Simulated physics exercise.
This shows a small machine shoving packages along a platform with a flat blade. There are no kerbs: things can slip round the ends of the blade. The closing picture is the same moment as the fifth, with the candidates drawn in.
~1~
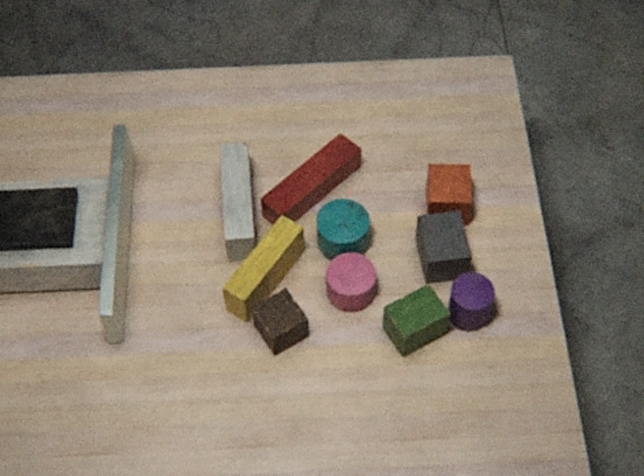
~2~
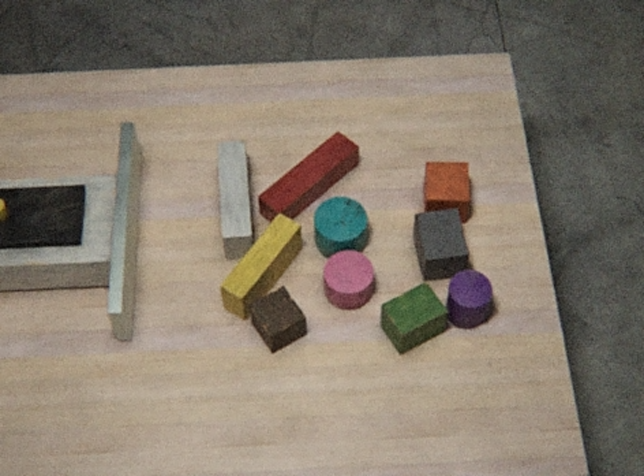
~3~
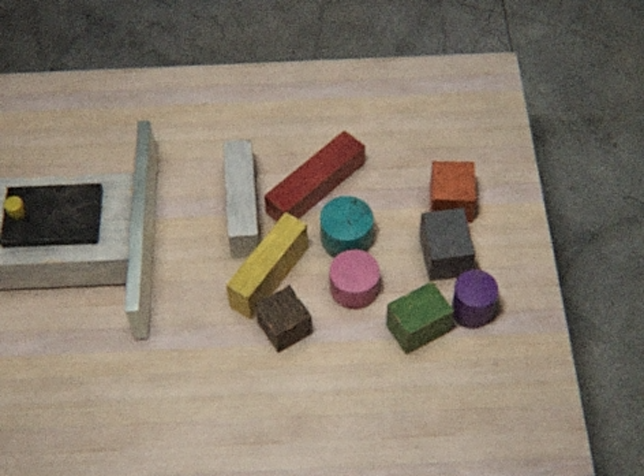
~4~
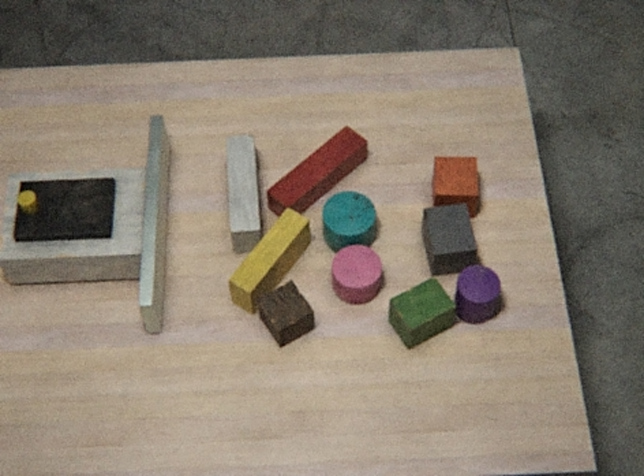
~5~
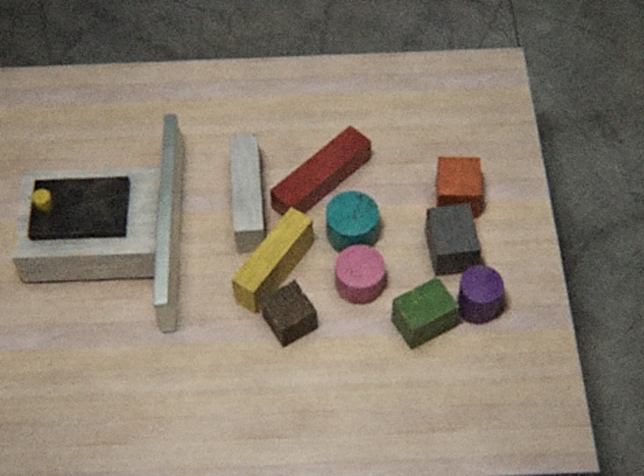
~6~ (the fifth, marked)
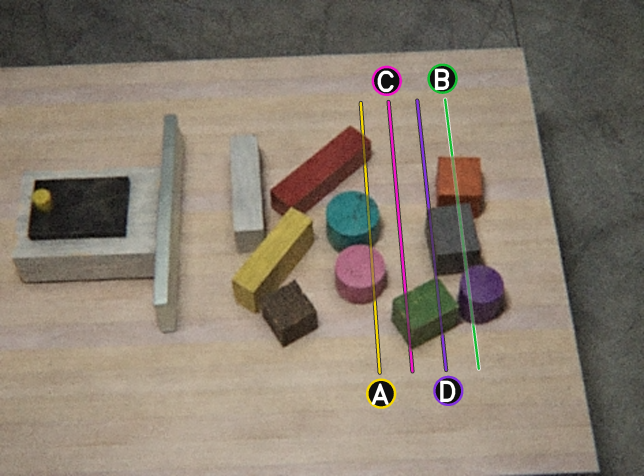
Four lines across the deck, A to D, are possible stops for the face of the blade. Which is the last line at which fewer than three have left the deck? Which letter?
Stop at B.
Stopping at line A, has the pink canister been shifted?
Yes.
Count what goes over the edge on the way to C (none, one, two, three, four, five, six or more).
In all, none.
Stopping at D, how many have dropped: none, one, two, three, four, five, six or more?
By then, none.
On the marked copy, A at (369, 227); B at (461, 223); C at (400, 226); D at (431, 225).
With B. Early on, robot (193, 202); black crate (305, 324); red bar (346, 167).
Further on, robot (299, 198); orange crate (483, 171); grey crate (490, 247).
At the end, robot (381, 195); turquoise canister (548, 204); purple canister (568, 324); none fallen.
As for the rest, A is within the limit but short; C is within the limit but short; D is within the limit but short.
